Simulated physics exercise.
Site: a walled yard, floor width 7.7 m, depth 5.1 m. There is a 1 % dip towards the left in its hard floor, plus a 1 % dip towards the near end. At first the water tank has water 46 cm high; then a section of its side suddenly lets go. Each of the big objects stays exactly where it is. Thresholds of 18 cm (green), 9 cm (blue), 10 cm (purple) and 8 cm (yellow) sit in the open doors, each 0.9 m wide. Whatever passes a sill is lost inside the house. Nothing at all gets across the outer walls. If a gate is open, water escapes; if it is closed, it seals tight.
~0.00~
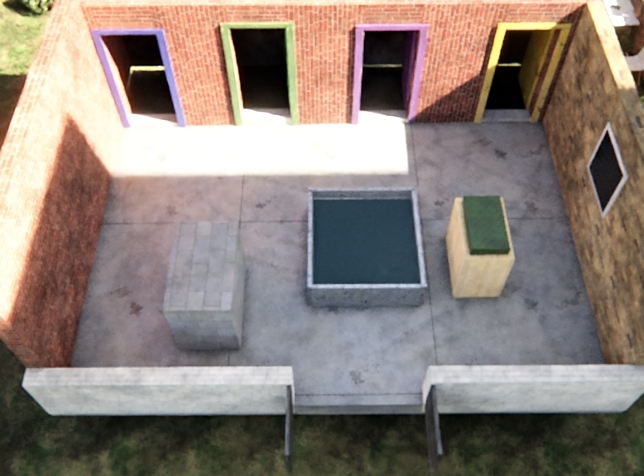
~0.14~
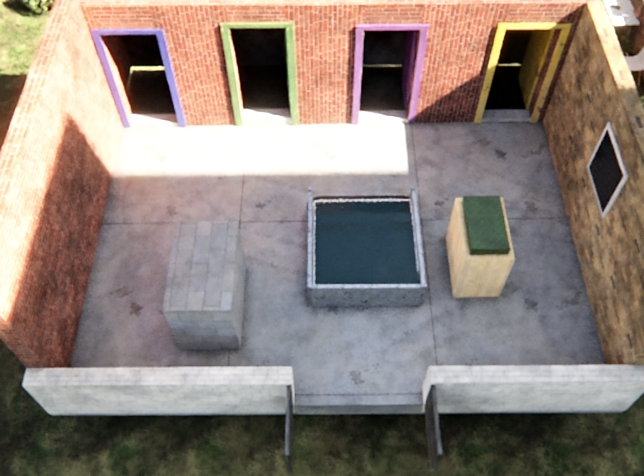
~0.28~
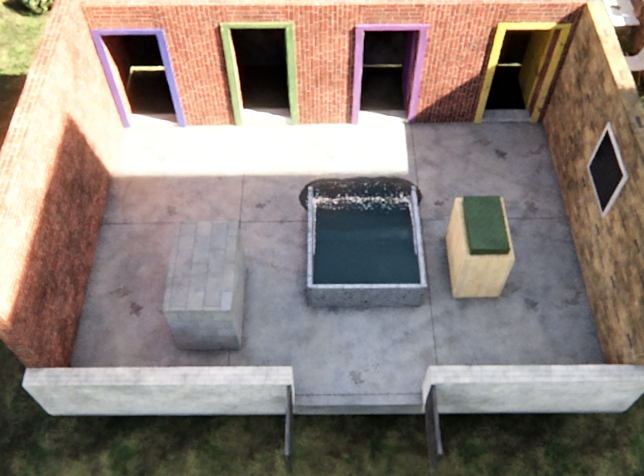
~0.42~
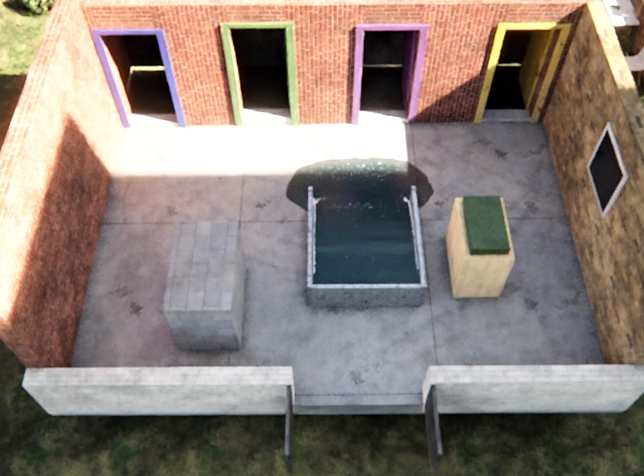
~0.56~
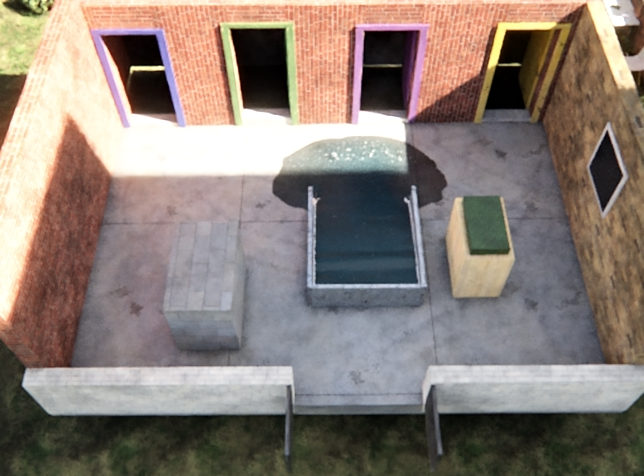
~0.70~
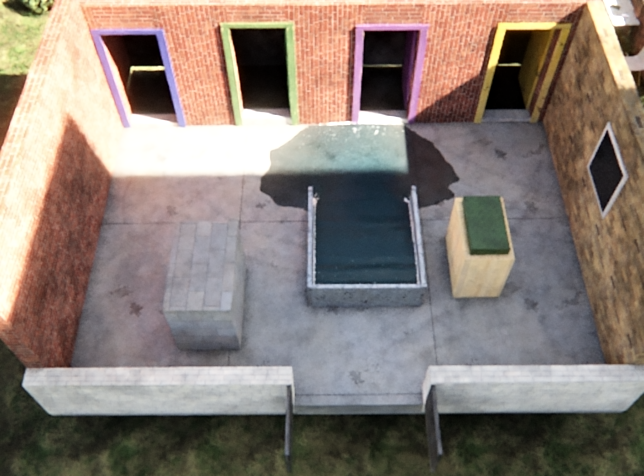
A walled yard with a grey concrete floor is seen from high above its near side, with blue, green, purple and yellow doorframes along the brick back wall. A grey block stands left of a central water tank, and a pale box with a green top stands right. Water pours over the tank's far side and spreads in a widening dark, rounded sheet towards the doorways, while the camera stays still.
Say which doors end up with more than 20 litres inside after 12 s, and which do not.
Green door not more than 20 litres inside, blue door not more than 20 litres inside, purple door more than 20 litres inside, yellow door not more than 20 litres inside.
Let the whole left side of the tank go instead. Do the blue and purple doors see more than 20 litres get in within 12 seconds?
The blue door comes out more than that and the purple door less than that.
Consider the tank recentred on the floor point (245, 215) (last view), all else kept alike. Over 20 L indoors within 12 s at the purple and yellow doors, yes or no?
Well, purple ends up inside the mark and yellow ends up inside the mark.
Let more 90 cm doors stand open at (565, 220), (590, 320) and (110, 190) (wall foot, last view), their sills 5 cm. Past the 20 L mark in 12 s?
Taking them in order, the first gets too little, the second too little and the third enough.
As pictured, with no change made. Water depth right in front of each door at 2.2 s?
Door by door in cm, green shows 15, blue shows 2, purple shows 22, yellow shows 5.
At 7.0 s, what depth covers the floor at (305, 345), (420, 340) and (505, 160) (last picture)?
0, 0, 4 cm.
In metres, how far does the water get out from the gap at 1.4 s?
I'd say around 2.8 m from the gap.
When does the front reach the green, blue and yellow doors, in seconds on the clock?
Times: Green 1.1 seconds, blue 2.2 seconds, yellow 1.8 seconds.
After 1.4 s water covers 20 % of the floor and is deepest (25 cm) near (339, 126); green door 12 cm at the sill, 0 L in, blue door not reached, purple door 23 cm at the sill, 28 L in, yellow door not reached.
After 2.2 s water covers 25 % of the floor and is deepest (23 cm) near (349, 133); green door 15 cm at the sill, 0 L in, blue door 2 cm at the sill, 0 L in, purple door 22 cm at the sill, 78 L in, yellow door 5 cm at the sill, 0 L in.
After 3.5 s water covers 40 % of the floor and is deepest (17 cm) near (124, 129); green door 9 cm at the sill, 0 L in, blue door 4 cm at the sill, 0 L in, purple door 12 cm at the sill, 117 L in, yellow door 5 cm at the sill, 0 L in.
After 7.0 s water covers 75 % of the floor and is deepest (12 cm) near (69, 379); green door 3 cm at the sill, 0 L in, blue door 6 cm at the sill, 3 L in, purple door 3 cm at the sill, 121 L in, yellow door 3 cm at the sill, 2 L in.
After 12.0 s water covers 80 % of the floor and is deepest (10 cm) near (66, 391); green door 1 cm at the sill, 0 L in, blue door 3 cm at the sill, 3 L in, purple door 1 cm at the sill, 121 L in, yellow door 0 cm at the sill, 2 L in.
